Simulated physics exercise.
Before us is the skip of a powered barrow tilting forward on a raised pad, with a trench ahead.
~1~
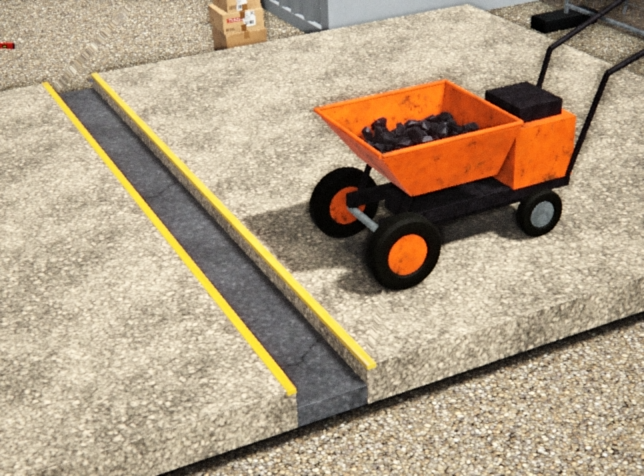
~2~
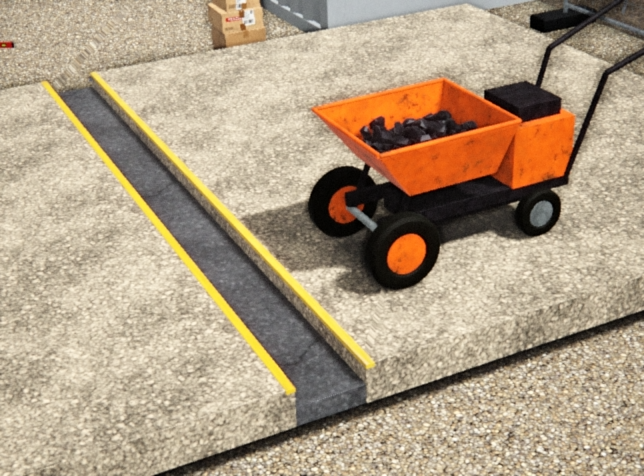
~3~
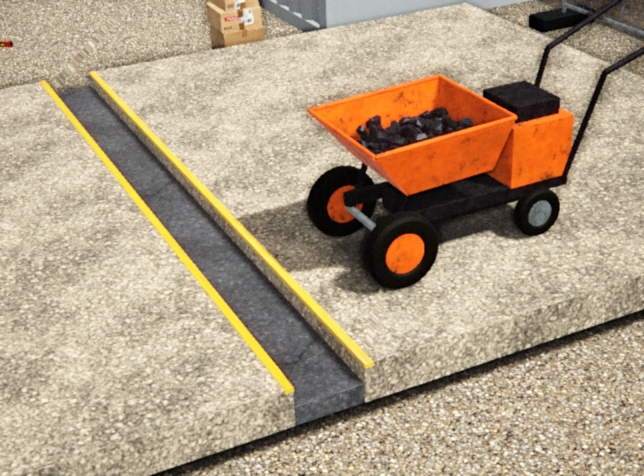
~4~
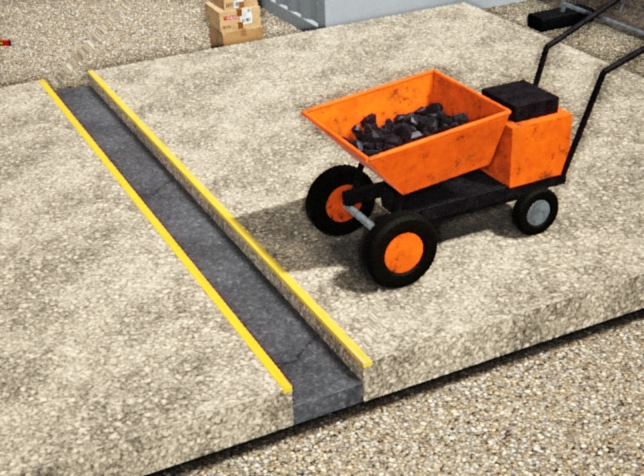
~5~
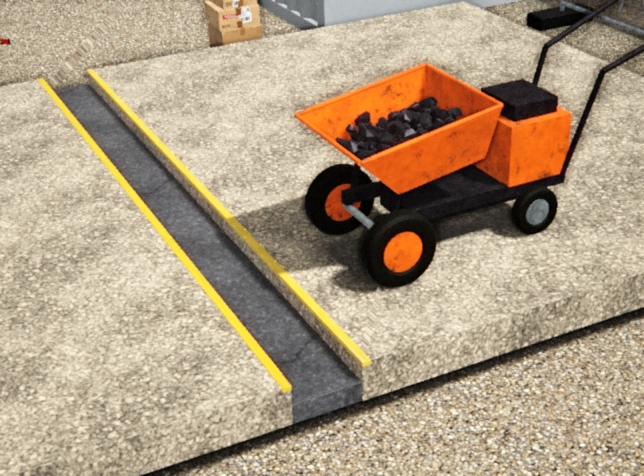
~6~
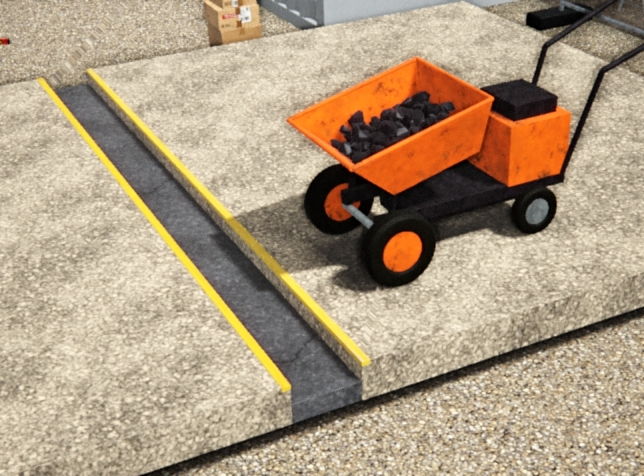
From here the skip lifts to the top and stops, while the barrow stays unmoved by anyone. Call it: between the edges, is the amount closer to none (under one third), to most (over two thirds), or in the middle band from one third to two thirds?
Closer to most.
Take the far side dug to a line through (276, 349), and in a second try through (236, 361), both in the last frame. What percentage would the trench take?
You'd get 60 in a hundred the first time and 100 in a hundred the second.
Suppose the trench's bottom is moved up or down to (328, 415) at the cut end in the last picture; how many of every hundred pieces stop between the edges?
Close to 90 per cent, I reckon.
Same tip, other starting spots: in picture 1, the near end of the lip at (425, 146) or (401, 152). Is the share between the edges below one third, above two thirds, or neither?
Try 1, over two thirds; try 2, above two thirds.
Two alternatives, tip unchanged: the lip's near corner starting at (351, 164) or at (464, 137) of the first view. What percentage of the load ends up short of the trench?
0 % and 60 %, in that order.
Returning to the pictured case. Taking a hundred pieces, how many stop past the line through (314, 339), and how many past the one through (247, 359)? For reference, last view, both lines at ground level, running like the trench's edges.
I'd say some 80 in a hundred, and after that 10 in a hundred.
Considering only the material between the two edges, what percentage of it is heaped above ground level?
Roughly 20 %.
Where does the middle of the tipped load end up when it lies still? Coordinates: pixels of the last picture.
Resting centre, last picture - approx. (241, 295).
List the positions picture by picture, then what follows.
Lip of the skip at (381, 157), level; top of the load at (424, 138), lumps of coal; first edge of the trench at (343, 334); far edge at (266, 358), the trench over half as wide as the skip, and shallow for its width, in the first picture.
Lip of the skip at (379, 157), level; top of the load at (422, 137), in the second picture.
Lip of the skip at (375, 158), tipped barely; top of the load at (417, 124), in the third picture.
Lip of the skip at (368, 160), tipped barely; top of the load at (433, 125), in the fourth picture.
Lip of the skip at (360, 164), tipped a little; top of the load at (434, 114), in the fifth picture.
Lip of the skip at (352, 169), tipped a little; top of the load at (426, 110); first edge of the trench at (337, 331); far edge at (260, 354), in the sixth picture.
Soon after the last picture, skip tipped steeply; all in the skip.
A little later, skip tipped right over; nearly all in the skip; a small part in or heaped over the trench.
Later still, skip tipped right over; a stray few in the skip; most in or heaped over the trench; a small part beyond it.
By the end, skip tipped right over; a stray few short of the trench; most in or heaped over the trench; a small part beyond it.
